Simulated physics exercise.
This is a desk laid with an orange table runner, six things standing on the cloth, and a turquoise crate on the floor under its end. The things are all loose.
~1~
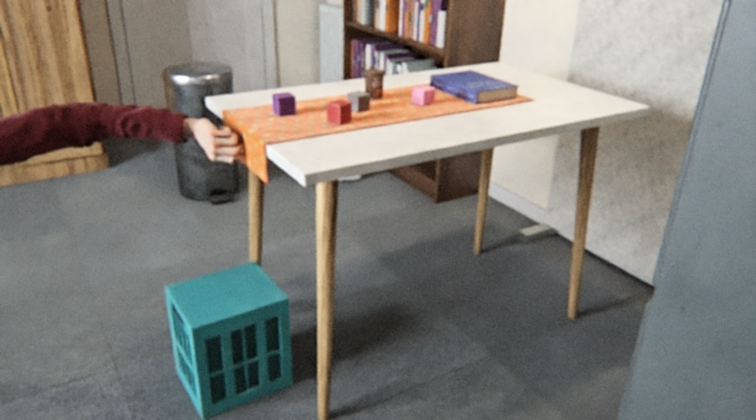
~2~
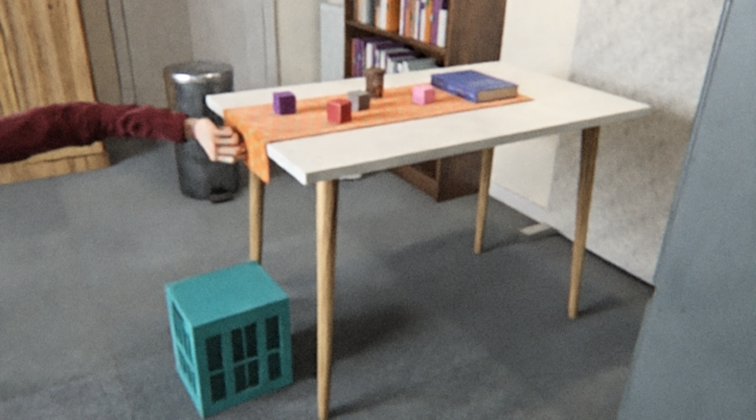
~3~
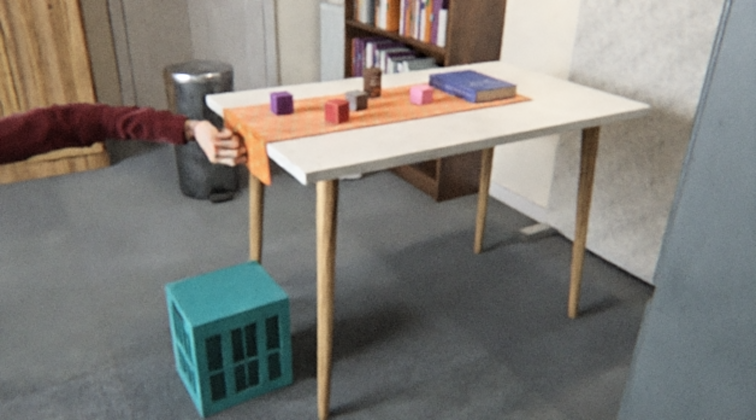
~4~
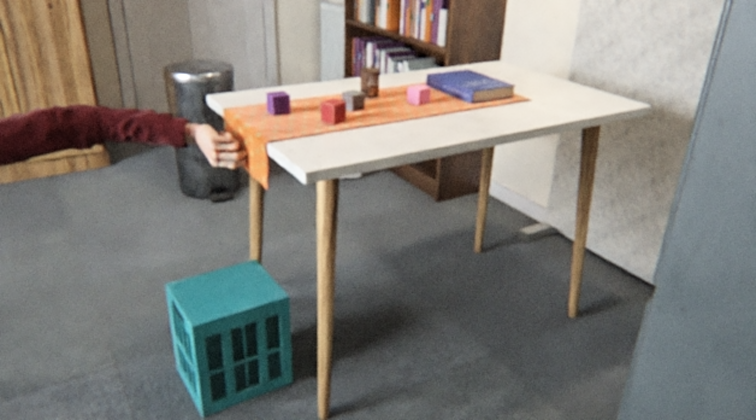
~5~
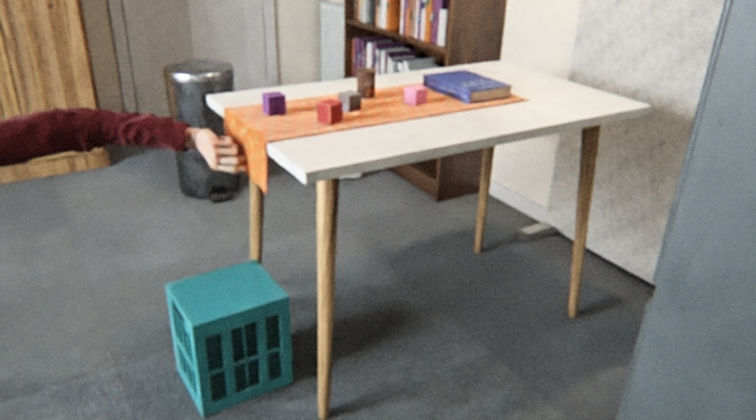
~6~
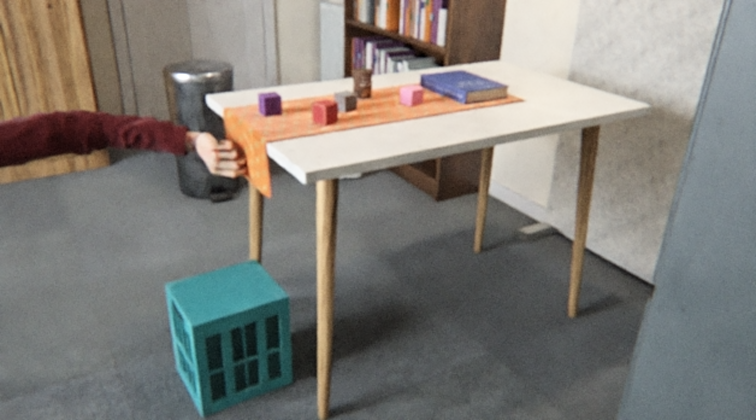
A hand slowly pulls an orange runner left, and the cubes, can and book shift slightly with it.
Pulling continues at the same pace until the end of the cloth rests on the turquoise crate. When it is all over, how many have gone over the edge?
Drops: Three.
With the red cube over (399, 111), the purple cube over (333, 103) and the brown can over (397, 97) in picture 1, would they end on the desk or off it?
Record - red cube retained; purple cube lost; brown can retained.
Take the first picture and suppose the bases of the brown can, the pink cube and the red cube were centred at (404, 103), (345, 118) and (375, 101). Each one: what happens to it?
Brown can kept, pink cube dropped, red cube kept.
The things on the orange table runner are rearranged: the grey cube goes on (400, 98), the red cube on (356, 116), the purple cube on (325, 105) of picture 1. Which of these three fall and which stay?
Grey cube safe, red cube lost, purple cube lost.
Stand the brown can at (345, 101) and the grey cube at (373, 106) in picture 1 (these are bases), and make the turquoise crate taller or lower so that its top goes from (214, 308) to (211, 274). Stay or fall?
Observed: Brown can remains seated; grey cube remains seated.
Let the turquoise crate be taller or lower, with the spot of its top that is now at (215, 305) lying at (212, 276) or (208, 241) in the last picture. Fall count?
Numbers: 2; 1.
Soon after, hem near (248, 247); purple cube and red cube gone.
After that, hem on the crate; purple cube, red cube and grey cube gone.
In the end, hem on the crate; purple cube, red cube and grey cube gone. The answer is three.
